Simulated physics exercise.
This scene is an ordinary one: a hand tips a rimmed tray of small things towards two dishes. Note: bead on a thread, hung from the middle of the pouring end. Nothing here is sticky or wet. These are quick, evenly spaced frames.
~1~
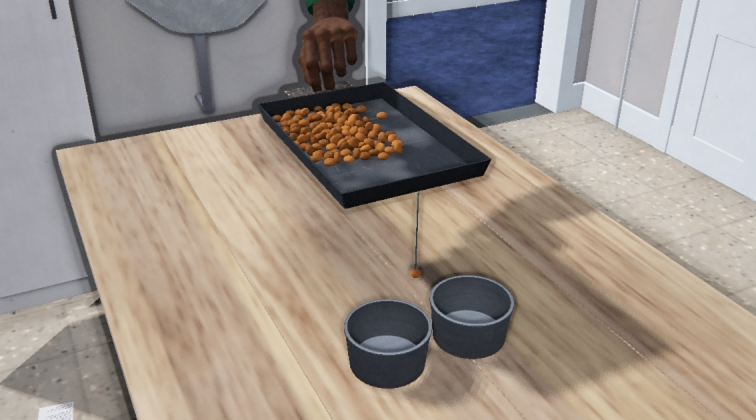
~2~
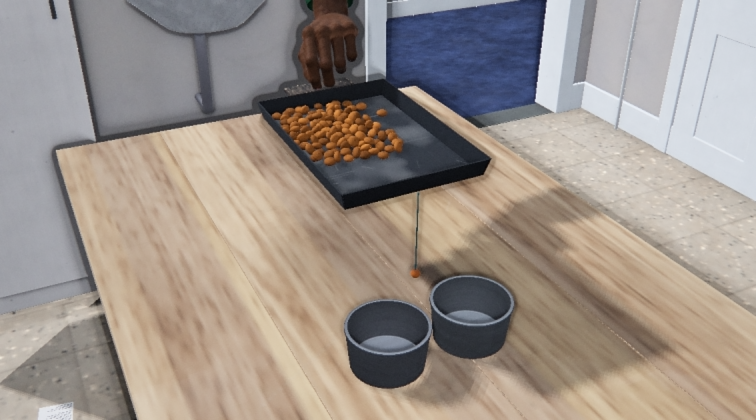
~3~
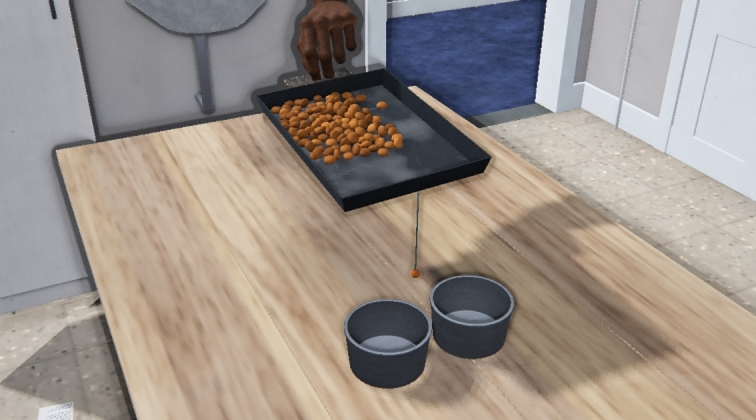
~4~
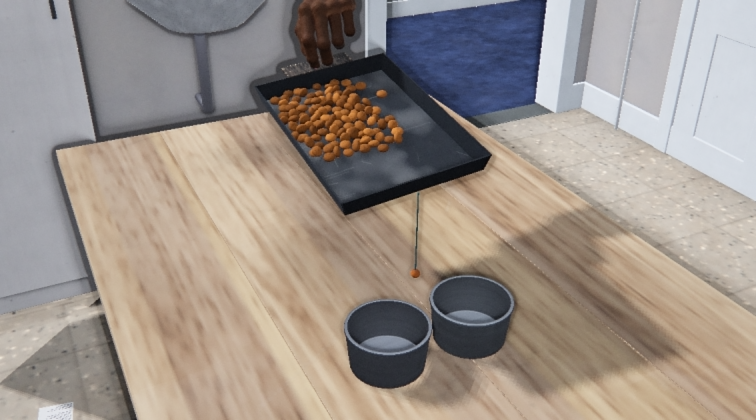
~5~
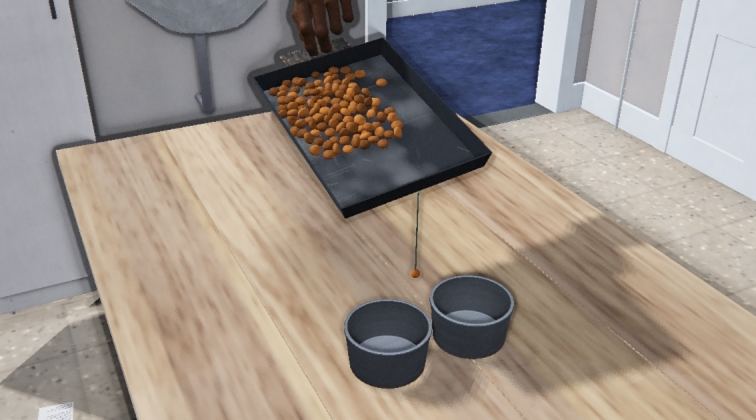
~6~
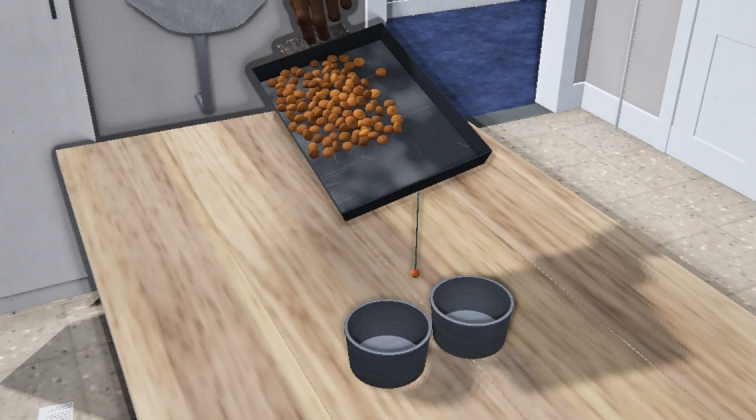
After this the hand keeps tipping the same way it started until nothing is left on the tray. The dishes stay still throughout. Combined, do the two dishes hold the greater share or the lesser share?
The dishes will catch only a minority of the load.
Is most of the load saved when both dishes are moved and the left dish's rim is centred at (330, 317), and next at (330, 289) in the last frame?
So that's a greater portion the first time round, a lesser portion the second.
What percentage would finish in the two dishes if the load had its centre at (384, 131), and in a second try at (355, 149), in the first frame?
It's 30 percent the first time and 30 percent the second.
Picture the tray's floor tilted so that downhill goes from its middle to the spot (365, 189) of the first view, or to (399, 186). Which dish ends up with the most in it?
The first try favours the left of the two, the second the left of the two.
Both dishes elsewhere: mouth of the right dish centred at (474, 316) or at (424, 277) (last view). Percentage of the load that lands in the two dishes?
In order: 10 percent and 70 percent.
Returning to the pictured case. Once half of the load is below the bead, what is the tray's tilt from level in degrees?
About 90 degrees.
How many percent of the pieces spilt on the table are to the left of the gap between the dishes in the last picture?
Roughly 100 percent.
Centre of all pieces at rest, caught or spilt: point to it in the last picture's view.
Close to (344, 353), more or less.
Soon after the last picture, tray tipped steeply; nearly all on the tray; a stray few in the left dish; a small part in the air.
A little later, tray tipped past a quarter turn; a small part on the tray; about a third in the left dish; about half outside both; a small part in the air.
Later still, tray tipped past a quarter turn; about a third in the left dish; about two thirds outside both.
At rest, tray tipped past a quarter turn; about a third in the left dish; none in the right dish; about two thirds outside both.
